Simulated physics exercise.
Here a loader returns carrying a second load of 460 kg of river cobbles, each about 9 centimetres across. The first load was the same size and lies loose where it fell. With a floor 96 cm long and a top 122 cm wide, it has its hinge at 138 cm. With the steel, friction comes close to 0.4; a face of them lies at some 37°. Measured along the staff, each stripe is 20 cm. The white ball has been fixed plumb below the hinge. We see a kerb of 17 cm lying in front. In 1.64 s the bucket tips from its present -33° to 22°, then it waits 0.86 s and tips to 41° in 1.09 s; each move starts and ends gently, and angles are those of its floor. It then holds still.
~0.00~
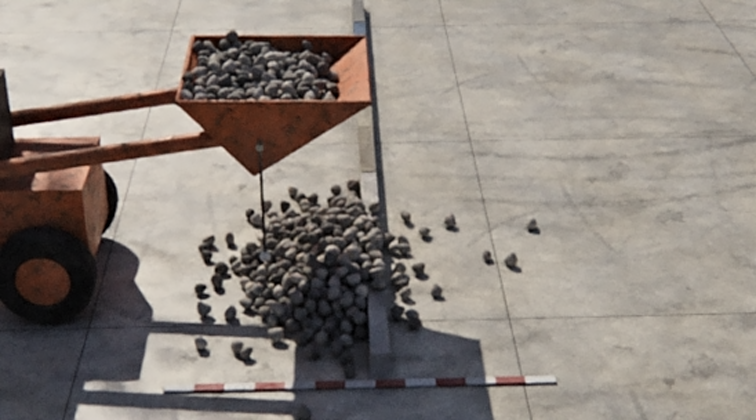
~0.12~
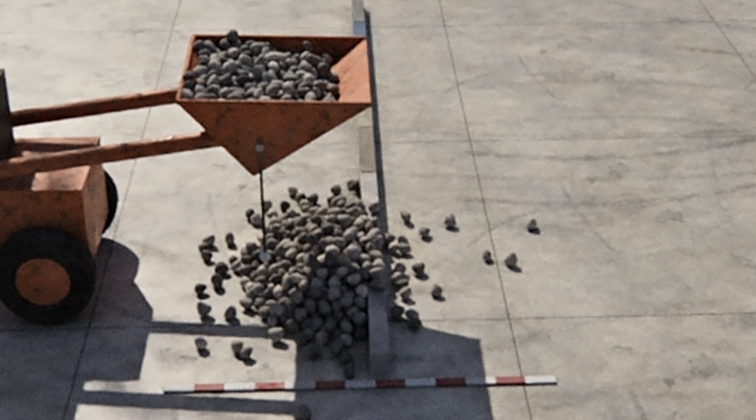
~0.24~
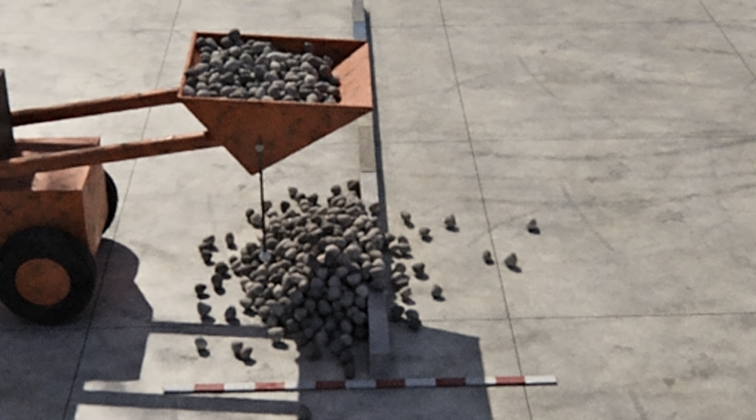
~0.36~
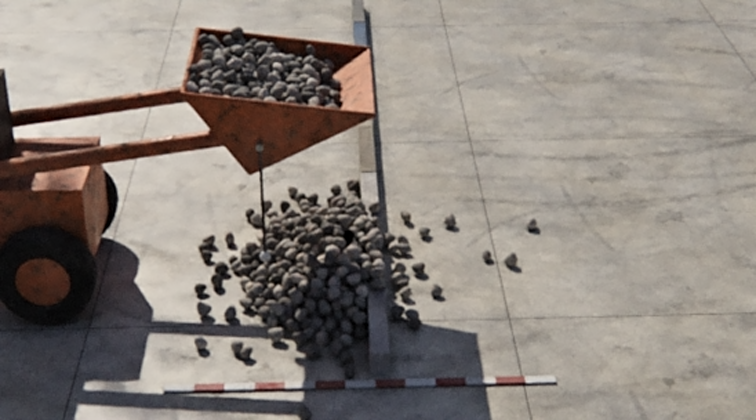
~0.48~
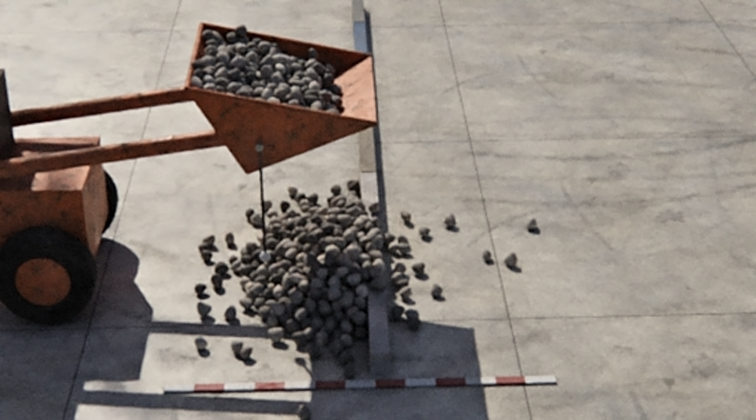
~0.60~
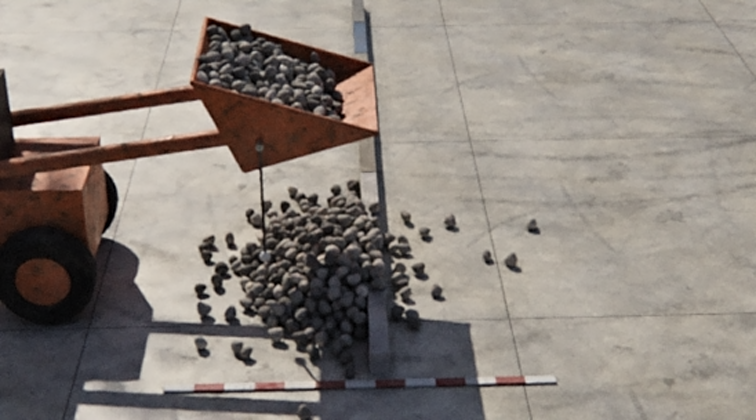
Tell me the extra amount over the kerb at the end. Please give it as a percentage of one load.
98 per cent.
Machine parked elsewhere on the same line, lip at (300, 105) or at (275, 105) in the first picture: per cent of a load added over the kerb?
First place: Roughly 45 %; second place: Roughly 20 %.
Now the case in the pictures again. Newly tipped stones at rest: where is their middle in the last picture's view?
The middle ends up near (434, 258).
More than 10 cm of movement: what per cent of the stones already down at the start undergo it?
I'd put it at about 0 per cent.
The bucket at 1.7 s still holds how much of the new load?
It keeps some 85 percent of its load.
After 1.2 s the floor is at 13°; in per cent of one load, 100 in the bucket, 96 on this side of the kerb, 4 over the kerb; the foremost stones are at (458, 245).
After 1.7 s the floor is at 22°; in per cent of one load, 84 in the bucket, 104 on this side of the kerb, 11 over the kerb; the foremost stones are at (460, 249).
After 4.0 s the floor is at 41°; in per cent of one load, 0 in the bucket, 97 on this side of the kerb, 103 over the kerb; the foremost stones are at (577, 268).
After 6.8 s the floor is at 41°; in per cent of one load, 0 in the bucket, 97 on this side of the kerb, 103 over the kerb; the foremost stones are at (577, 268). Net gain over the kerb, 98.
